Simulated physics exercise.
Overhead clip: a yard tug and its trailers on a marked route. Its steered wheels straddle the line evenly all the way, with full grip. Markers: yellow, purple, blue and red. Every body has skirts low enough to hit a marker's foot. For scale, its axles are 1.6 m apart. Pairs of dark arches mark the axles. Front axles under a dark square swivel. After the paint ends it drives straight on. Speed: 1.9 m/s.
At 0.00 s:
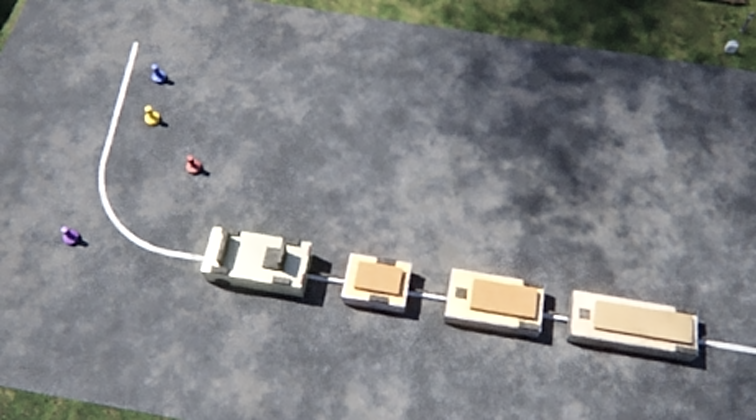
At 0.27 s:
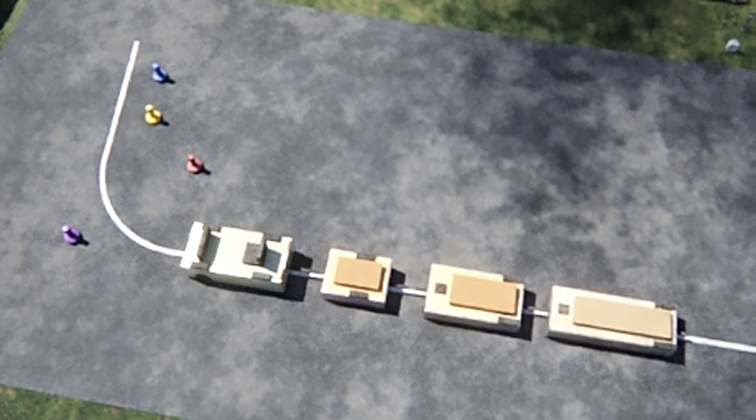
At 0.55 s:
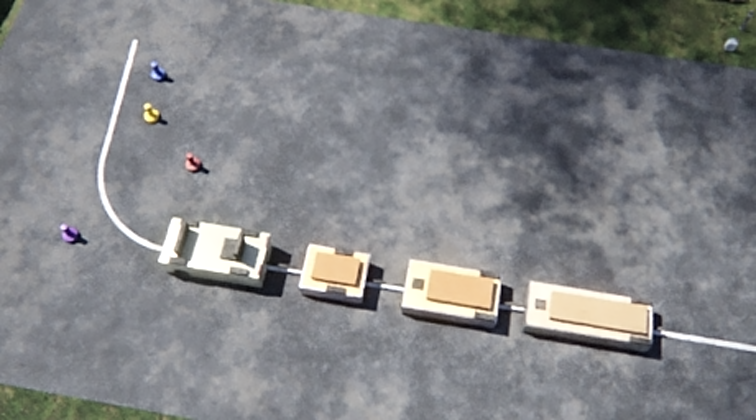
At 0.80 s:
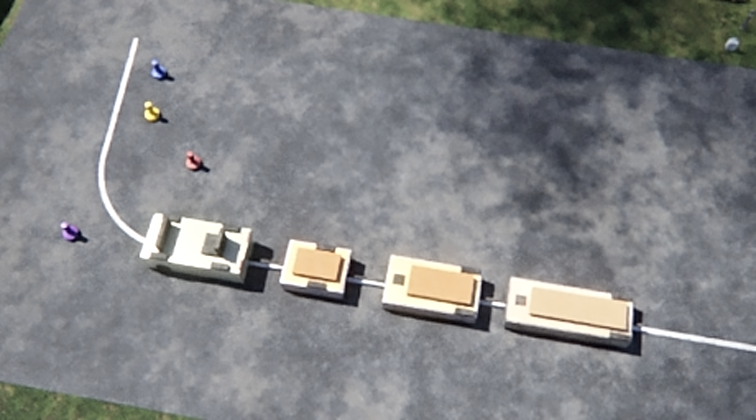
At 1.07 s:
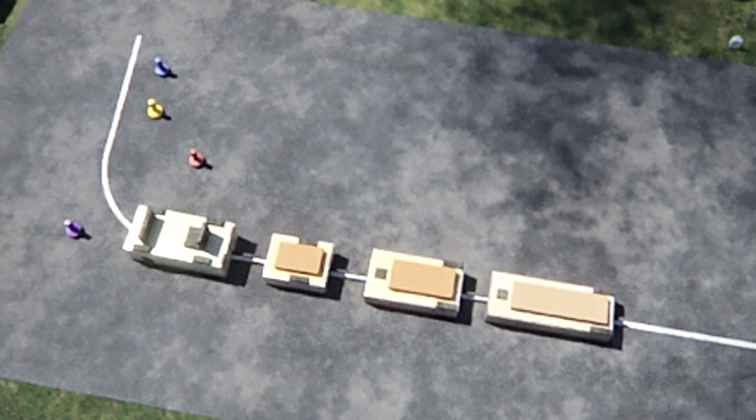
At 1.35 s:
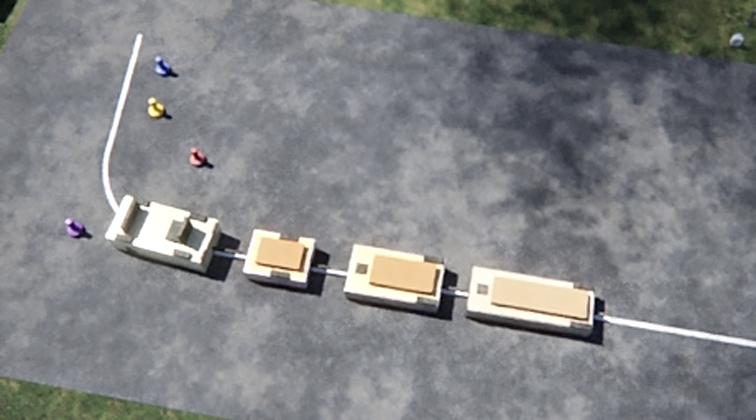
In the video, seen from overhead, a pale vehicle pulling three trailers moves left along a white line on dark pavement, then begins turning slightly upward at the curve, near purple, red, yellow and blue markers that stay still.
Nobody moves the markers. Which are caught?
Yellow takes a hit, purple escapes, blue takes a hit, red gets knocked.
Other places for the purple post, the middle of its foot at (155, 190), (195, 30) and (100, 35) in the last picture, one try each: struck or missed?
First hit, second missed, third clear.
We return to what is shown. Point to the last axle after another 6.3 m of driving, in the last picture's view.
Near (360, 269).
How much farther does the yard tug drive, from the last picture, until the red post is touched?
About 12.0 m.
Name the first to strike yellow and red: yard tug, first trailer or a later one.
Yellow: Trailer one, red: One further back.
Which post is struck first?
It is yellow.
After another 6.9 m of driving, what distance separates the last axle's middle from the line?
About 5 cm.
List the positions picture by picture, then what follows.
The first frame shows nose (213, 250); last axle (686, 330); still straight; yellow (151, 116), purple (70, 236), blue (158, 75), red (193, 165); 3 trailers.
The second frame shows nose (194, 245); last axle (665, 326); still straight.
The third frame shows nose (172, 240); last axle (641, 321); still straight.
The fourth frame shows nose (154, 236); last axle (621, 317); still straight.
The fifth frame shows nose (138, 228); last axle (602, 311); turned 1°.
The sixth frame shows nose (122, 218); last axle (582, 306); turned 6°; yellow (155, 108), purple (74, 228), blue (162, 67), red (197, 157).
After 1.9 s, the last axle is at (541, 299) of the last picture, on the line; purple has been passed with 20 cm to spare.
After 5.0 s, the last axle is at (335, 265) of the last picture, on the line; the first trailer has hit yellow.
After 5.9 s, the last axle is at (279, 250) of the last picture, 10 cm off the line; the first trailer has hit blue.
After 7.8 s, the last axle is at (186, 187) of the last picture, 140 cm off the line; the third trailer has hit red.
After 11.2 s, the last axle is at (151, 5) of the last picture, 35 cm off the line; 3 of 4 struck in all.
